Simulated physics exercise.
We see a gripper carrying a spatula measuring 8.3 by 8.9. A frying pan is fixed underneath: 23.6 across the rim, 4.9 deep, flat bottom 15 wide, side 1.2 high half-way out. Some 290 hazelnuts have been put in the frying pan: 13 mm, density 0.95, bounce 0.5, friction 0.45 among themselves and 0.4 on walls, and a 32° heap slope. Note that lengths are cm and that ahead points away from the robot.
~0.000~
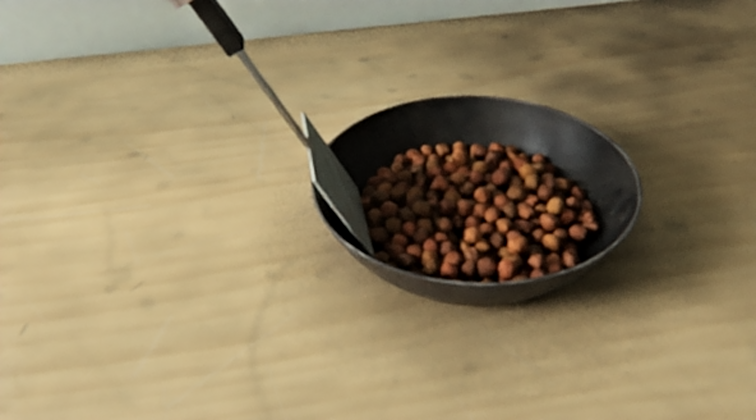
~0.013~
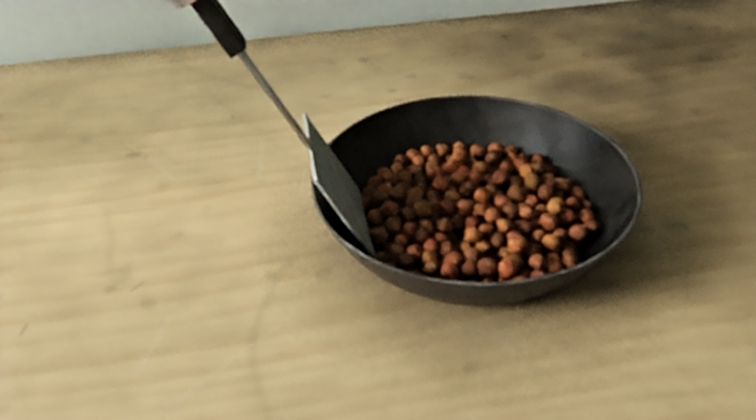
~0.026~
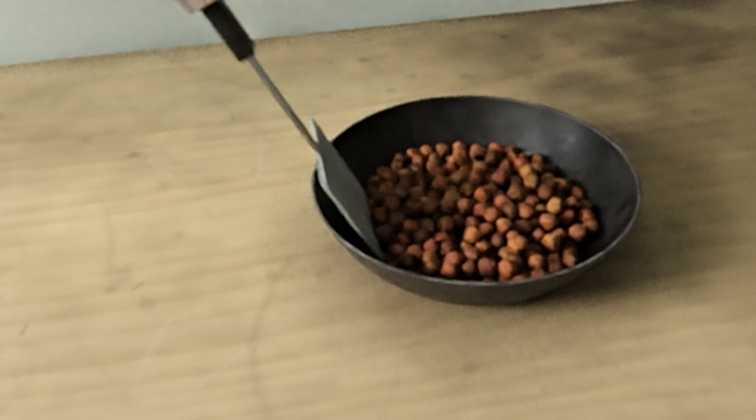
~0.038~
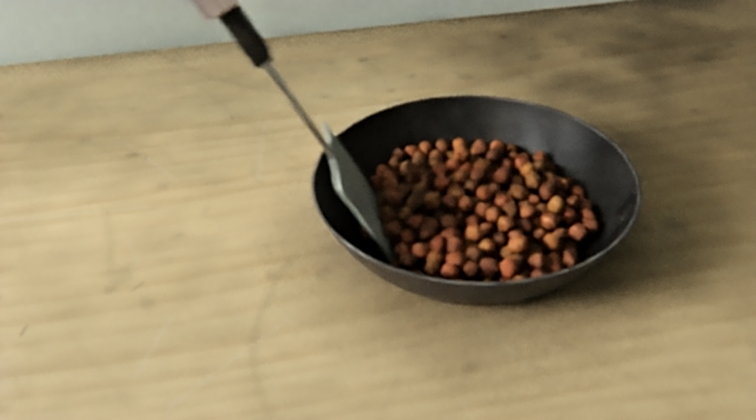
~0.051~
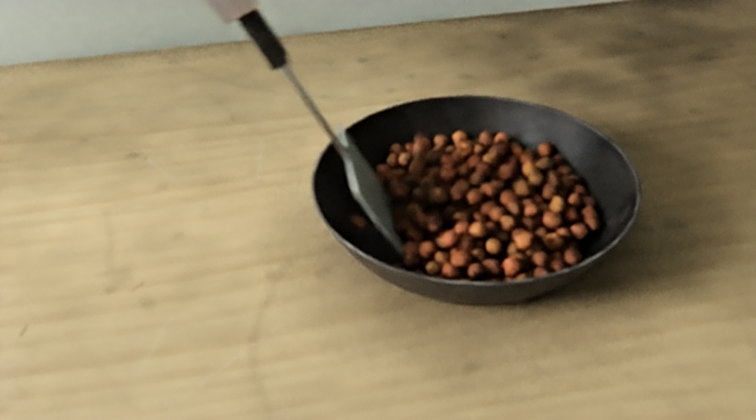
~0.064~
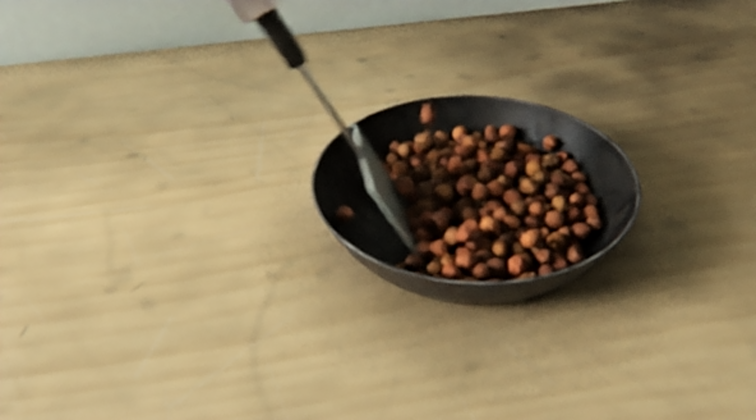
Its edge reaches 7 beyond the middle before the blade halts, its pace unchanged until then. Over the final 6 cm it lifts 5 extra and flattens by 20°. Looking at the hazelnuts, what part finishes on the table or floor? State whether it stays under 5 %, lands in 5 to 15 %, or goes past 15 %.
It goes past 15 %.
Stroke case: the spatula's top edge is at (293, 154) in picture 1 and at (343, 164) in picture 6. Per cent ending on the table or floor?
Roughly 15 %.
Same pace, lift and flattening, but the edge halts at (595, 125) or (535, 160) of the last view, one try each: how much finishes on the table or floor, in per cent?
35 % and 10 %.
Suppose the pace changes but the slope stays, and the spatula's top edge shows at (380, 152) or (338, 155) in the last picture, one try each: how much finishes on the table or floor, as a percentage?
That comes to some 25 and some 10 percent, in that order.
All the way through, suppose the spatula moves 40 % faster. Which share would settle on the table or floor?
Estimated share: Some 25 %.
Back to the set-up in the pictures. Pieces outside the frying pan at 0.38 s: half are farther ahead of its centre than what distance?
That distance is around 20 cm.
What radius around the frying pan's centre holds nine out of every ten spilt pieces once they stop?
Distance from centre: Approx. 60 cm.
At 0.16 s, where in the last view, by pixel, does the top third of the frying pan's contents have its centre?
I'd put it close to (542, 172).
After 0.11 s, sloping 64°, highest piece 13 above the table; 289 in the frying pan, 1 on the blade or in flight.
After 0.16 s, sloping 56°, highest piece 18 above the table; 285 in the frying pan, 5 on the blade or in flight.
After 0.38 s, sloping 44°, highest piece 8 above the table; 233 in the frying pan, 46 on the table or floor, 11 on the blade or in flight.
After 1.43 s, sloping 44°, highest piece 5 above the table; 233 in the frying pan, 57 on the table or floor.
At rest, 233 in the frying pan, 57 on the table or floor. That is 20 % on the table or floor.
